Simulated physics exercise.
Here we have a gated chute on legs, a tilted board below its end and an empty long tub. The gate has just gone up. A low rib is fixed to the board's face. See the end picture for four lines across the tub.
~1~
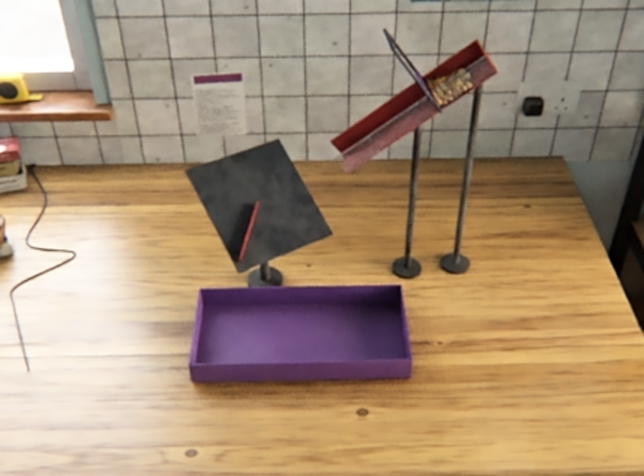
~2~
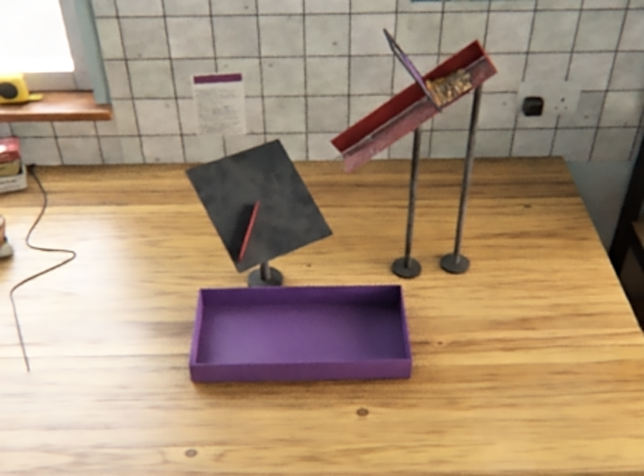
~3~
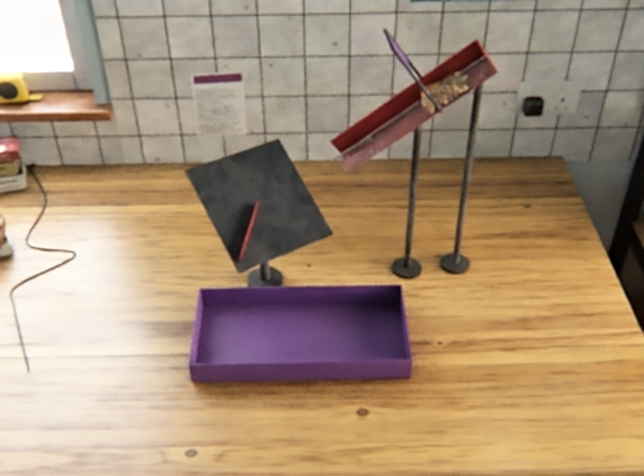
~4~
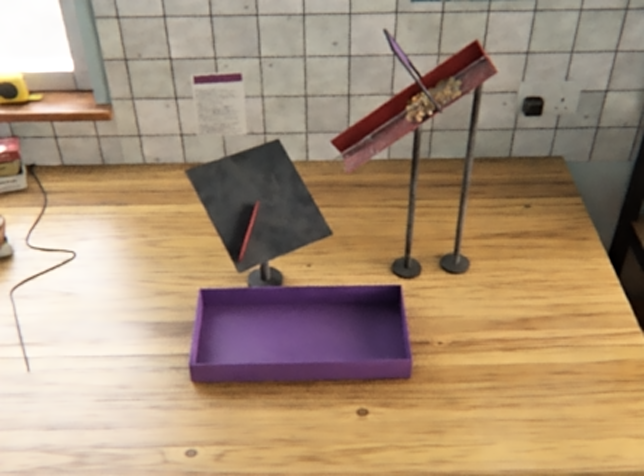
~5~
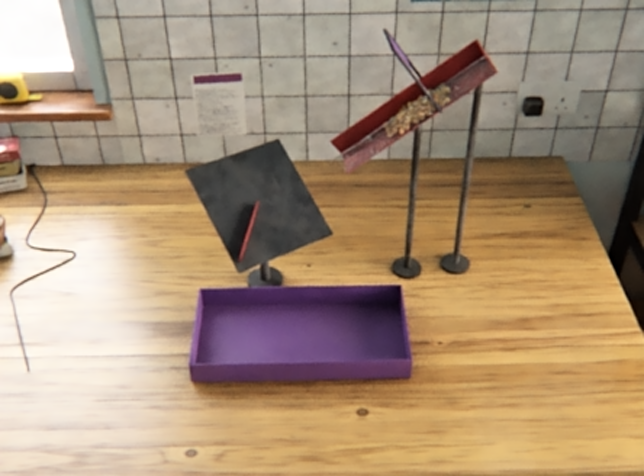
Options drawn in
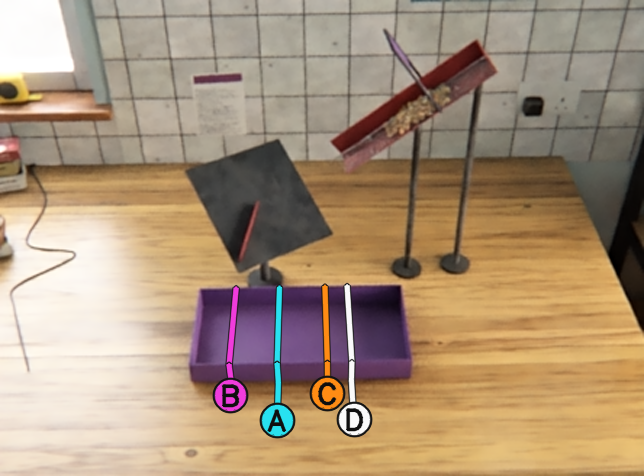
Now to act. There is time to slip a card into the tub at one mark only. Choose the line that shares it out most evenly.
Take A.
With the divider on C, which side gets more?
The left side.
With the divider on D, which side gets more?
Left.
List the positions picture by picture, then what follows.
Load behind the gate at (443, 86), round wooden beads; lip of the chute at (345, 164), sloping fairly steeply, in the first frame.
Middle of the board at (258, 201), tilted fairly steeply; middle of its low edge at (288, 253); of its high edge at (233, 154), in the second frame.
Front corners of the tub at (189, 364) and (412, 360), empty; front of the load at (424, 101), in the third frame.
Middle of the load at (428, 99); its front at (410, 119), about a quarter of the way to the lip; rib from (258, 201) to (241, 258), in the fourth frame.
Middle of the load at (418, 112); its front at (386, 125), about half of the way to the lip, in the fifth frame.
On the marked copy, line A crosses the front rim at (277, 362); line B crosses the front rim at (229, 363); line C crosses the front rim at (327, 361); line D crosses the front rim at (351, 361).
For line A, of what is caught, about two thirds on the left of the divider, about a third on the right.
For line B, of what is caught, a small part on the left of the divider, most on the right.
For line C, of what is caught, most on the left of the divider, about a quarter on the right.
For line D, of what is caught, nearly all on the left of the divider, a small part on the right.
